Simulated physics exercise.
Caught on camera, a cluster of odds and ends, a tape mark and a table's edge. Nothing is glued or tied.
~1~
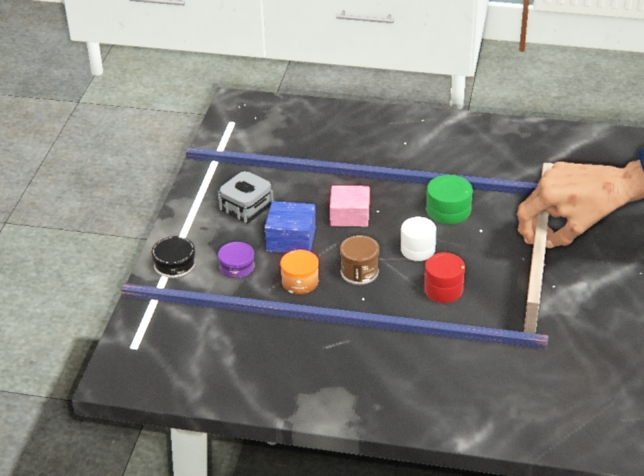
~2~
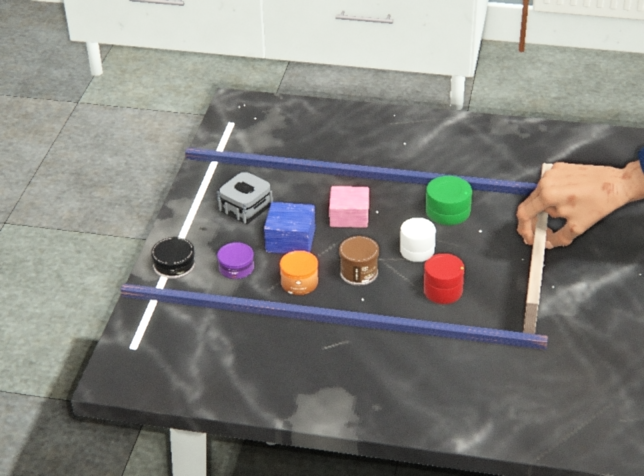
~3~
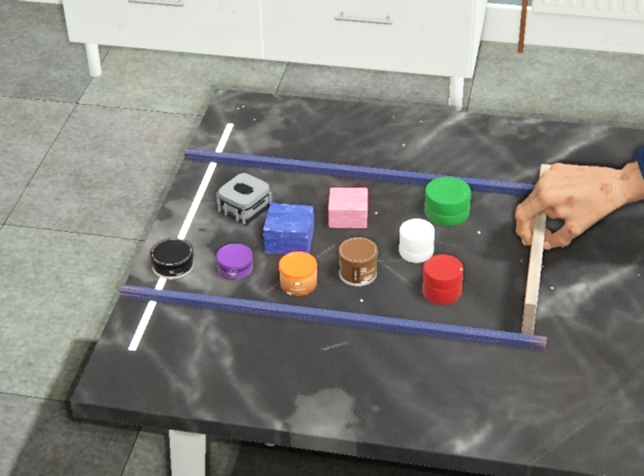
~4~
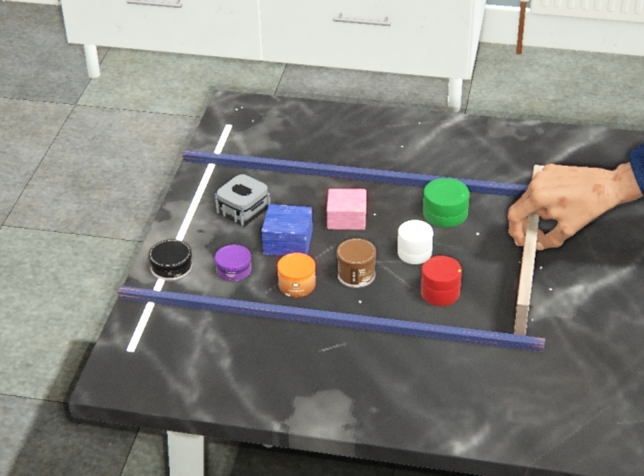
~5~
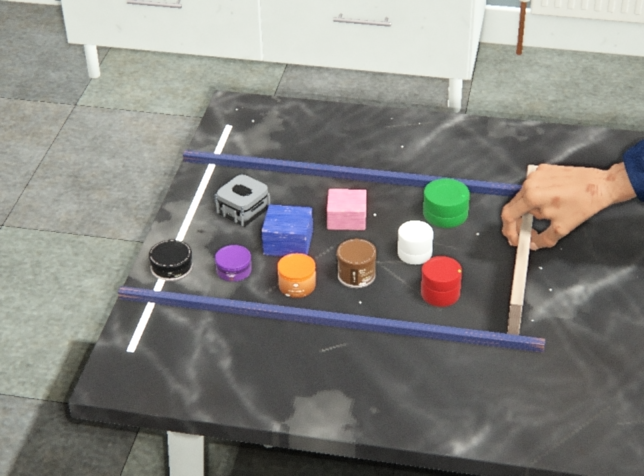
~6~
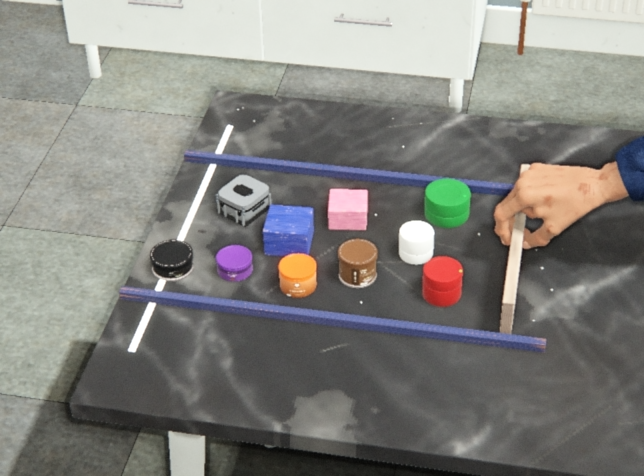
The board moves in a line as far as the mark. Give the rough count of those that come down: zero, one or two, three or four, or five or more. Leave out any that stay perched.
Outcome: The number that fall off is five or more.
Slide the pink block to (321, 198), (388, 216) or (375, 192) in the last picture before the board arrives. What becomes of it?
The pink block tumbles off; survives; drops off.
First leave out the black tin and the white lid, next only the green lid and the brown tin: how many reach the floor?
4 in the first case, 4 in the second.
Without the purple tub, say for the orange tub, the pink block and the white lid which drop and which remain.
The orange tub stays on, the pink block is kept, the white lid is kept.
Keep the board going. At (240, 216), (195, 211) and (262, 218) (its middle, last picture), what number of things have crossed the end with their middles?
In that order 1, 5 and 0.
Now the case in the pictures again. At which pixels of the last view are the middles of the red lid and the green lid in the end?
Near (151, 251) and (187, 165).
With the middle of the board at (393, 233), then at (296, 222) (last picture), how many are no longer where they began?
By then 5, and 10.
A little later, none off yet; black tin at rest near (172, 260); grey case at rest near (244, 200); purple tub at rest near (235, 264).
Next, none off yet; black tin shifted a little near (156, 261); grey case shifted about its own width near (220, 189); purple tub shifted about its own width near (195, 260).
When it is over, the number that fall off is five or more; down, brown tin, orange tub, blue block, purple tub, grey case and black tin.
